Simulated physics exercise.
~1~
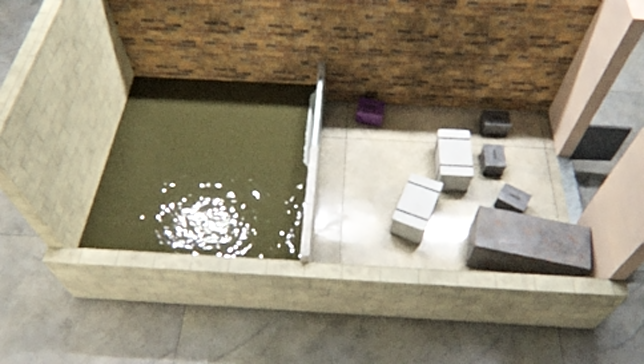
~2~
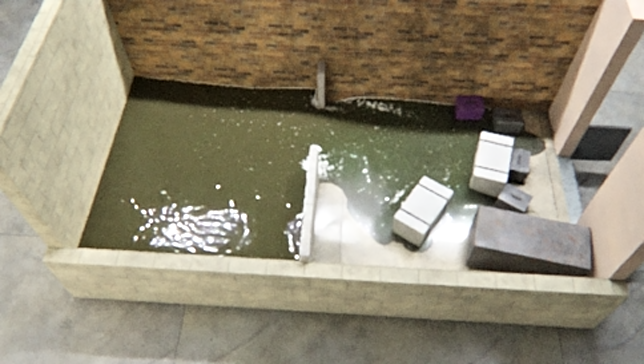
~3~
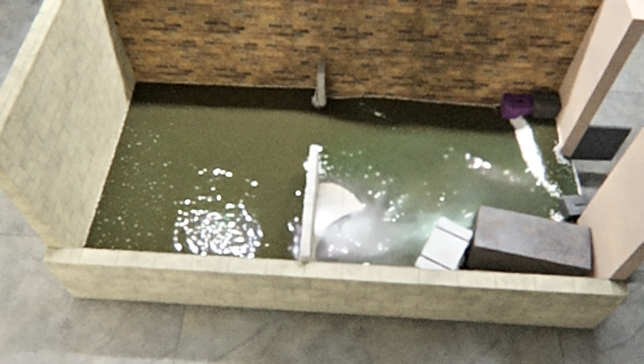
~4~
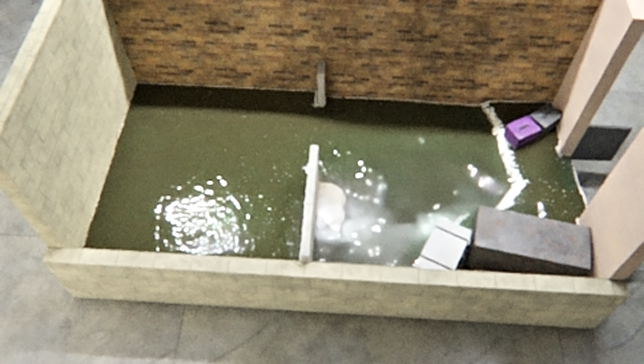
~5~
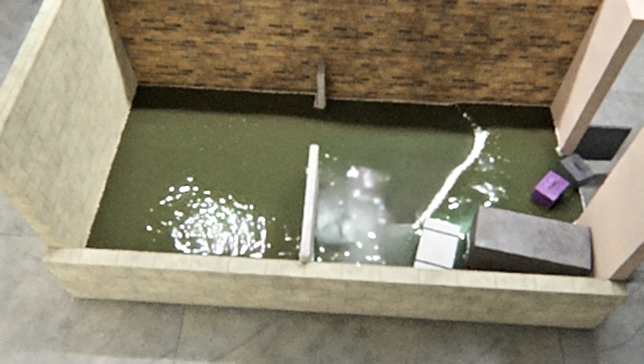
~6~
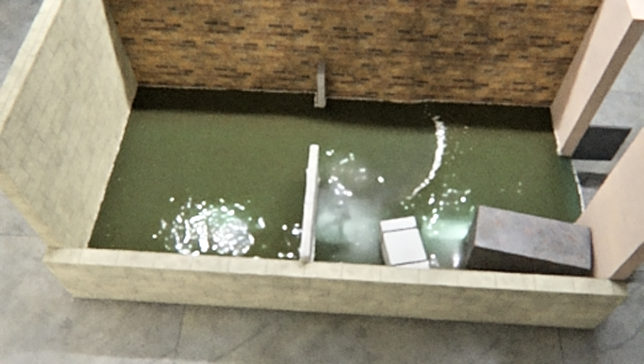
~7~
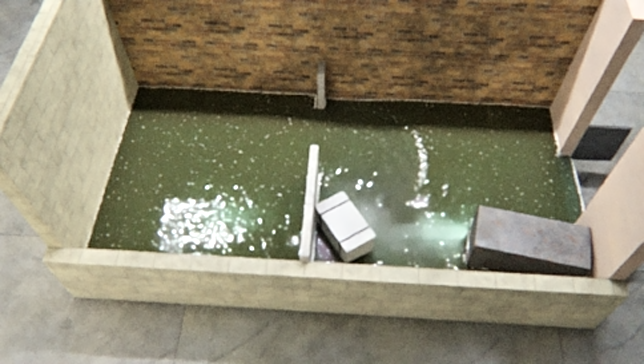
Murky green water floods the dry right room and sweeps several boxes out, leaving one white box drifting.
